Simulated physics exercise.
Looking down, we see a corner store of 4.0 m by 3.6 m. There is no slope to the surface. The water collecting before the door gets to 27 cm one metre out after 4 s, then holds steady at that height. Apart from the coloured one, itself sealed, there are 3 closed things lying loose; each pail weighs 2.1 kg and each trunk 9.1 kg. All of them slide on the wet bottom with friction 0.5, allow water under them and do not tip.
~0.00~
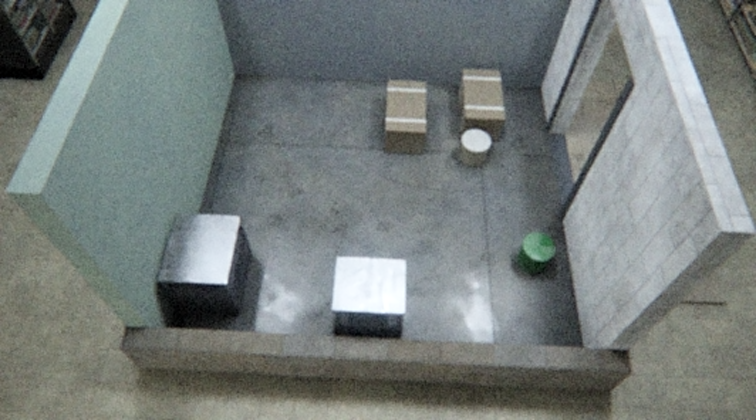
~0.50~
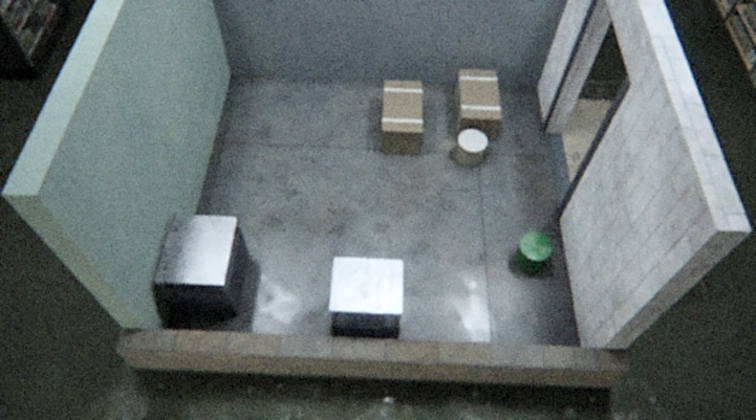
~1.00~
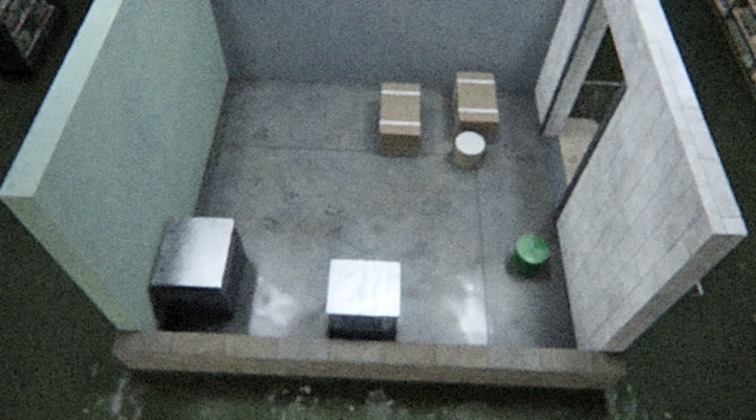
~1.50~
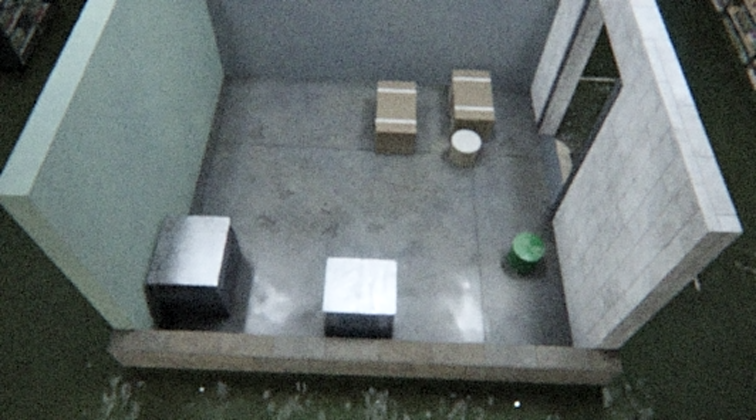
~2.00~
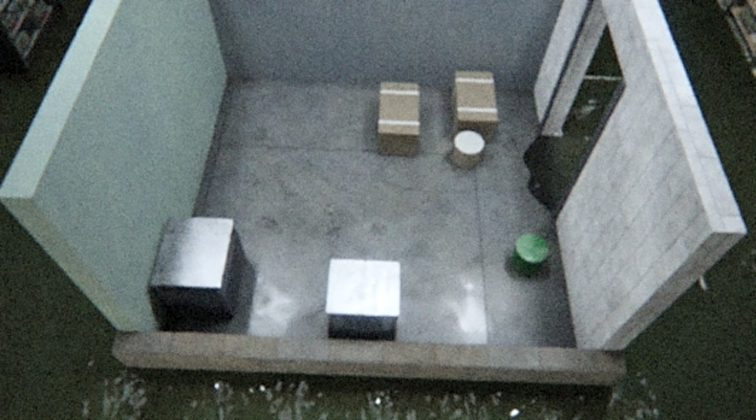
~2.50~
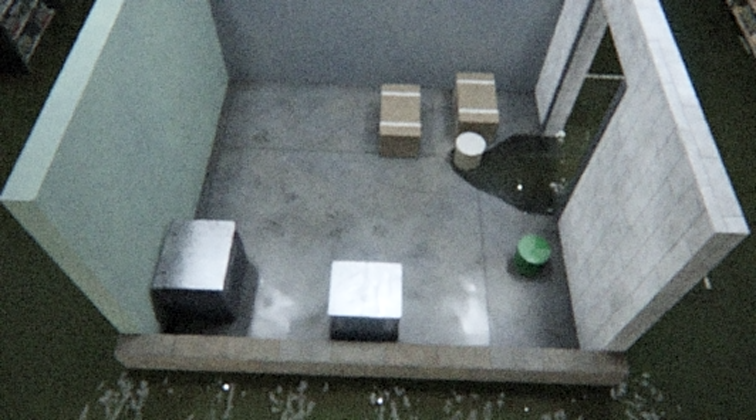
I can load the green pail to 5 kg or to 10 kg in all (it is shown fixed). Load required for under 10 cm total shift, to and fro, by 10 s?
Lower.
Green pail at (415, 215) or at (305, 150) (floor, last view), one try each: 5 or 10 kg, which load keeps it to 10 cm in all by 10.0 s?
No load; no load.
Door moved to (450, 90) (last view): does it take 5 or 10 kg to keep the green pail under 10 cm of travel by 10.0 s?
Result: Nothing offered works.
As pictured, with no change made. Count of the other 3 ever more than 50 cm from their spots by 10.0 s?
Tally: 3.
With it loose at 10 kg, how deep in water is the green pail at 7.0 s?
Close to 1 cm deep.
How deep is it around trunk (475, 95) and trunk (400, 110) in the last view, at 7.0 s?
Roughly 12 and 18 cm.
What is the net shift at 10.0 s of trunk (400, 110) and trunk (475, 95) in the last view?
In that order: 200 cm, 250 cm.
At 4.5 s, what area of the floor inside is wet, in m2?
I'd estimate close to 9.0 m2.
After 3.5 s the green pail would be 0 cm from its start with 5 kg and 0 cm from its start with 10 kg; 0 cm of water round it then.
After 4.5 s the green pail would be 0 cm from its start with 5 kg and 0 cm from its start with 10 kg; 1 cm of water round it then.
After 7.0 s the green pail would be 0 cm from its start with 5 kg and 0 cm from its start with 10 kg; 1 cm of water round it then.
After 10.0 s the green pail would be 0 cm from its start with 5 kg and 0 cm from its start with 10 kg; 3 cm of water round it then.
